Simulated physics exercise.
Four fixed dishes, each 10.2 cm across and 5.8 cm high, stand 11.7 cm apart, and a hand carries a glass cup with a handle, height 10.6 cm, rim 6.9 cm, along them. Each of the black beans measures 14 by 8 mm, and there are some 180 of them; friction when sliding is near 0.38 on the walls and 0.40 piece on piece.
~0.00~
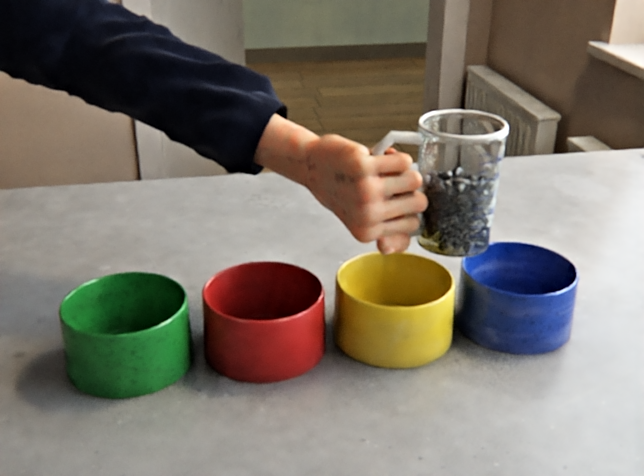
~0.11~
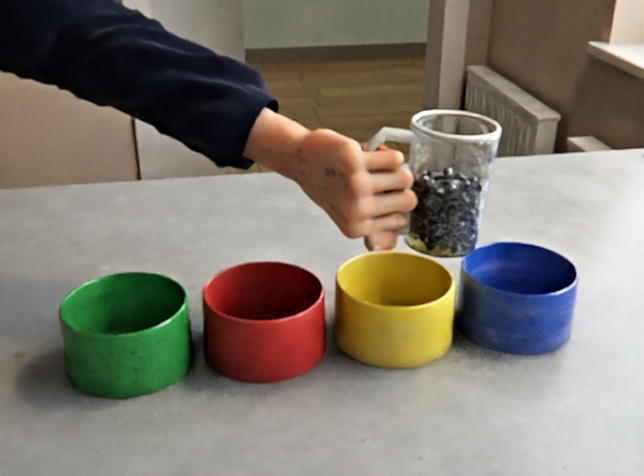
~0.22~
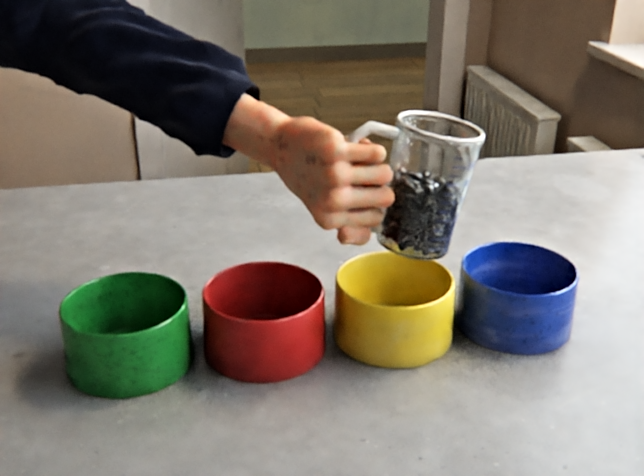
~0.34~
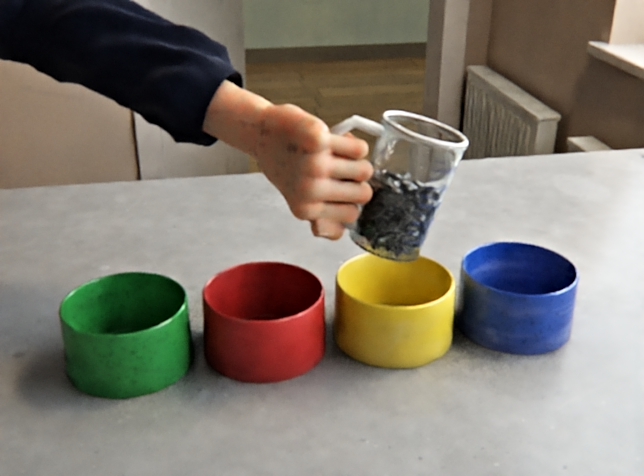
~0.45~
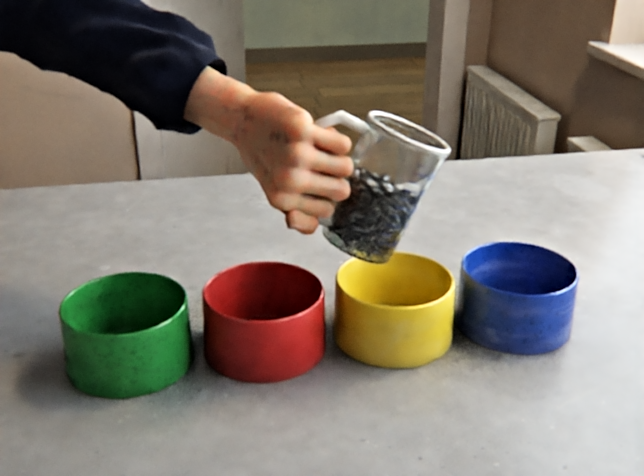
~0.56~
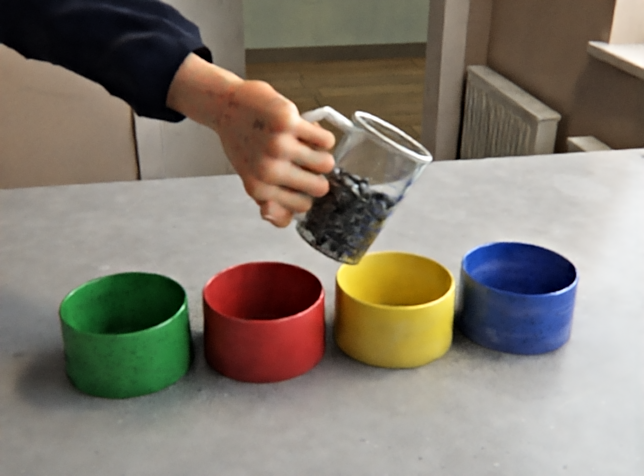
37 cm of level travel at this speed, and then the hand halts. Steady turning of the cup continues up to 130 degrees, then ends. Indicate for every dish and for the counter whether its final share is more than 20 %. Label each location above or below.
Labels - red dish: Below, blue dish: Below, green dish: Above, yellow dish: Below, counter: Below.
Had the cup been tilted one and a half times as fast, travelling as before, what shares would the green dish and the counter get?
In that case I'd put green at 0 and the counter at 20.
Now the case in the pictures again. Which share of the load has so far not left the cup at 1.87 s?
Roughly 95 percent.
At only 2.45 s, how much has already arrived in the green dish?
Some 100 in a hundred by then.
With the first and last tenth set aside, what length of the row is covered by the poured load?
Roughly 6 centimetres.
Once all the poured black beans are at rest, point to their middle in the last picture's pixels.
Close to pixel (119, 342).
After 1.34 s, tilt 76 degrees; cup holds 100 %.
After 1.87 s, tilt 108 degrees; cup holds 95 %, green 5 %.
Then, at 2.45 s, tilt 130 degrees; cup holds 0 %, green 100 %.
By 2.9 s all is still; red 0 %, blue 0 %, green 100 %, yellow 0 %, counter 0 %.
